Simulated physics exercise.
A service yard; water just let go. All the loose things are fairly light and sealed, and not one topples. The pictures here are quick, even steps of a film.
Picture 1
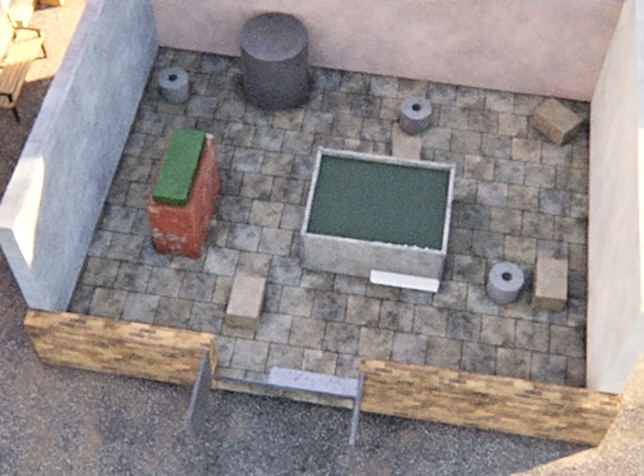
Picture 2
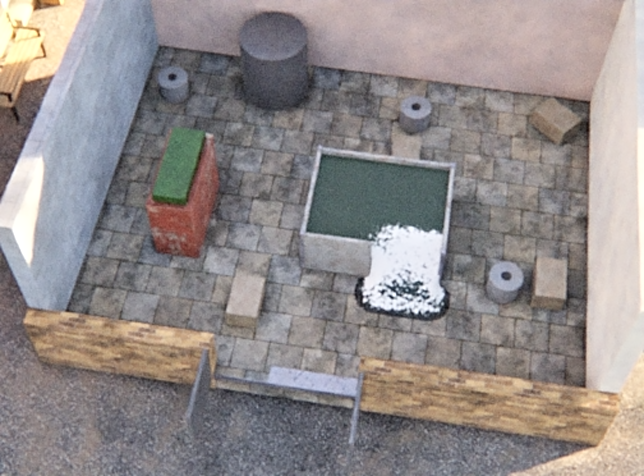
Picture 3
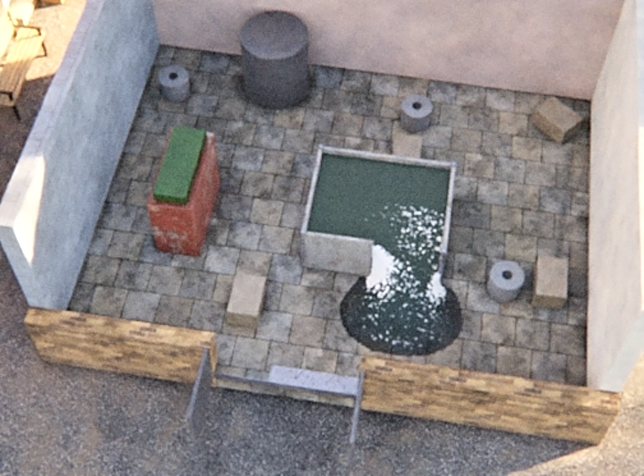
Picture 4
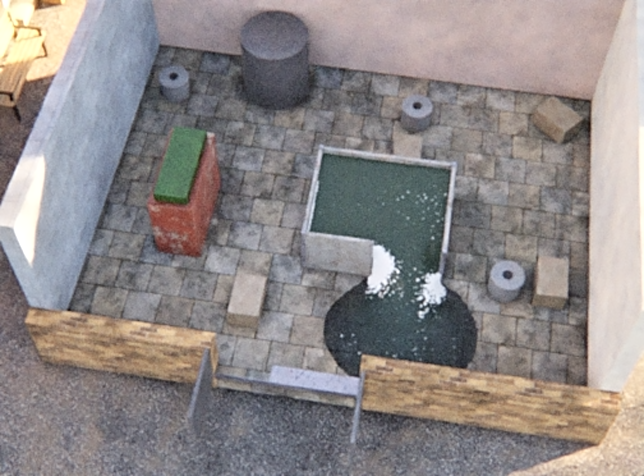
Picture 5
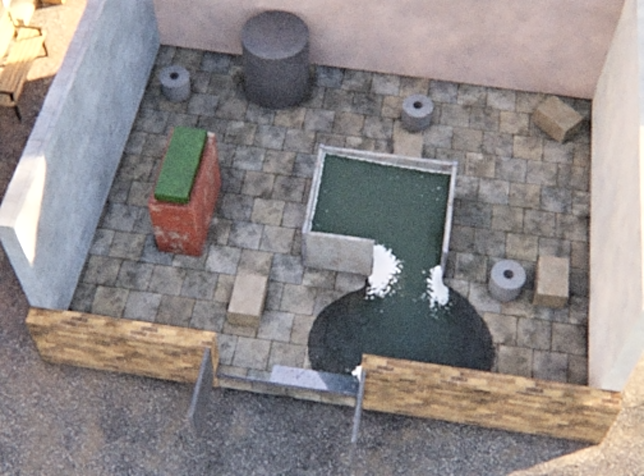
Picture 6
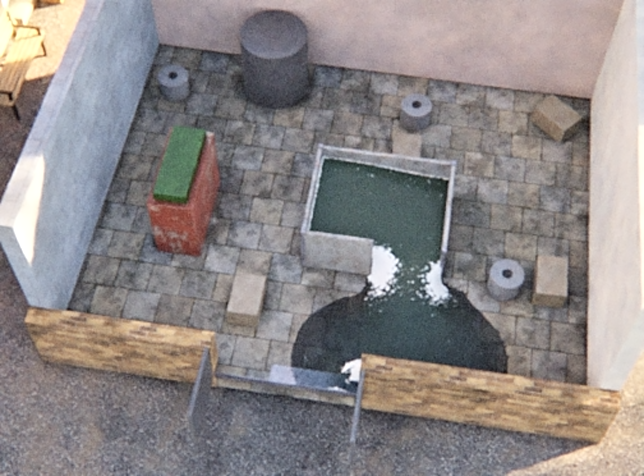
A walled tank of dark green water opened at its front right corner, and the water poured out in white froth, then spread across the paving to the low front wall while everything around stayed put.
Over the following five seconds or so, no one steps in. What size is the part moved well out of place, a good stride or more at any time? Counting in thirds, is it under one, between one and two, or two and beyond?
It does not reach a third.
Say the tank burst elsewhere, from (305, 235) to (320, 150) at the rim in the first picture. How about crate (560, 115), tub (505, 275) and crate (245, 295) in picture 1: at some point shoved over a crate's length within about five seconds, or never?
In turn: Stayed short, stayed short, cleared that distance.
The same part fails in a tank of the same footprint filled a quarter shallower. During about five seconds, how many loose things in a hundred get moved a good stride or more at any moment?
I'd put it near 10 per cent of the loose things.
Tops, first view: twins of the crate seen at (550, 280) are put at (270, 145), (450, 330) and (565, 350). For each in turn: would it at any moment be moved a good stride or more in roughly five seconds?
Item by item: Remains in place, goes the distance, goes the distance.
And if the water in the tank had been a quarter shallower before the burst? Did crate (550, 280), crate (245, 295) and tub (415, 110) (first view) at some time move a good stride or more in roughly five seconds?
First: Goes past it; second: Falls short; third: Falls short.
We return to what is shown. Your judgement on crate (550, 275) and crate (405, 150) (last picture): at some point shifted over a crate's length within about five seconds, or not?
Taking them in turn, the first covered the distance and the second fell short.
A moment on, 0 of 7 are well off their spots; 0 afloat.
Next, 0 of 7 are well off their spots; 0 afloat.
Later, 1 of 7 are well off their spots; 0 afloat.
In the end, 1 of 7 are well off their spots, and 1 have been at some point; 1 afloat.
